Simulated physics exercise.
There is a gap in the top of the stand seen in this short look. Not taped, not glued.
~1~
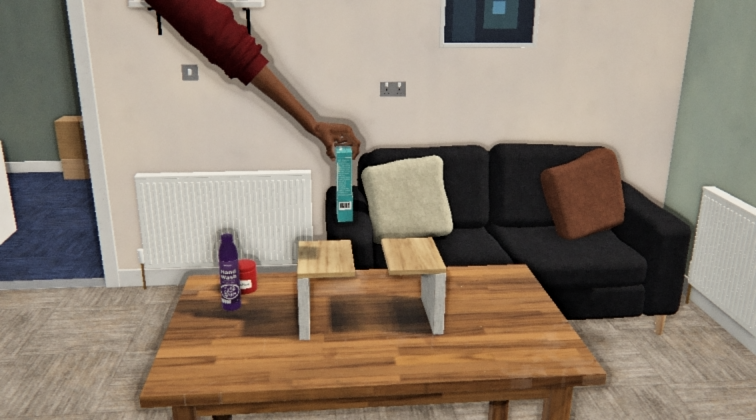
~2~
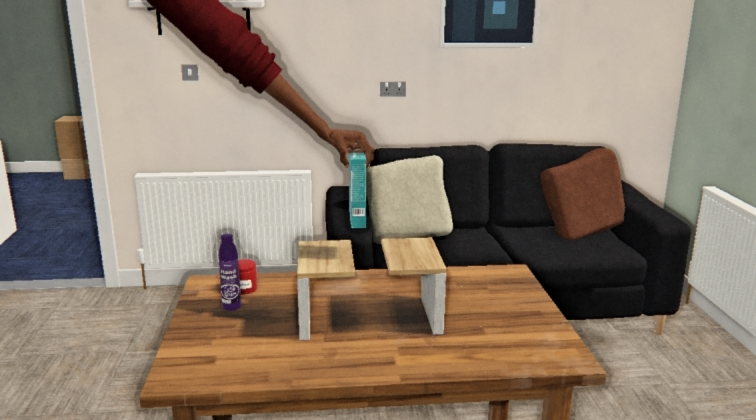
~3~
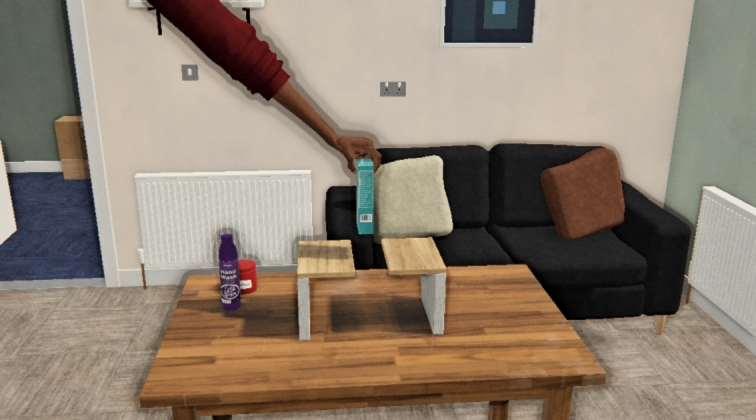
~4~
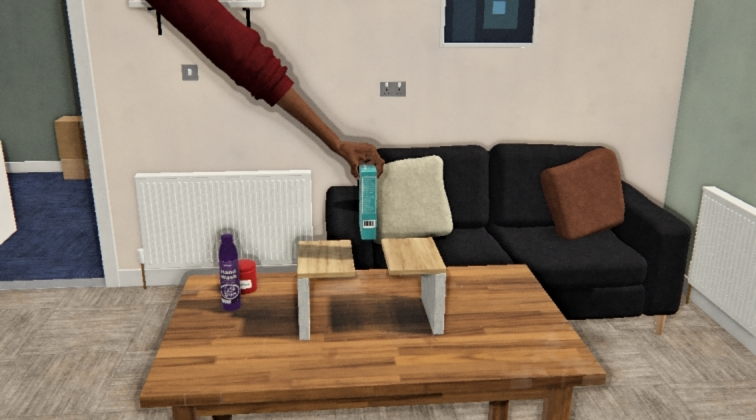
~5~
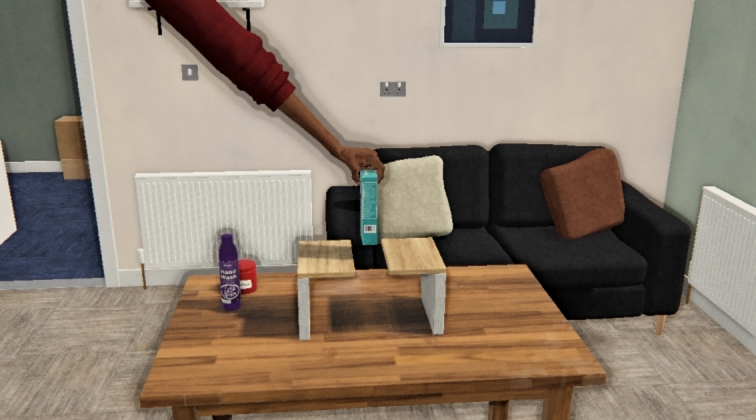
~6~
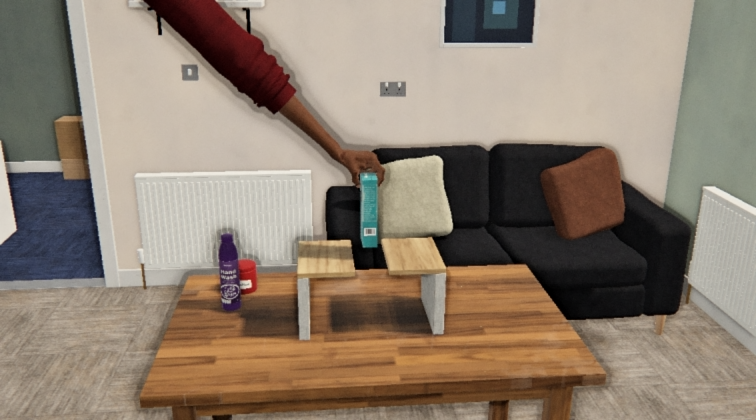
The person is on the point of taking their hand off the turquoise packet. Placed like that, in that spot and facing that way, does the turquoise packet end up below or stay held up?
I predict it will land on the table.
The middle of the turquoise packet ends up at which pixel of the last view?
It ends up near (369, 288).
Then, 0.20 s later than the last frame, turquoise packet moved a little near (369, 225).
Then, 0.30 s later than the last frame, turquoise packet moved well along near (369, 272).
Then, 0.40 s later than the last frame, turquoise packet moved well along near (369, 277).
Then, 0.50 s later than the last frame, turquoise packet moved well along near (369, 286).
When it is over, moved from the start, turquoise packet; the other 2 as before. End places, in pixels of the last picture, turquoise packet near (369, 288). The packet reaches the table.
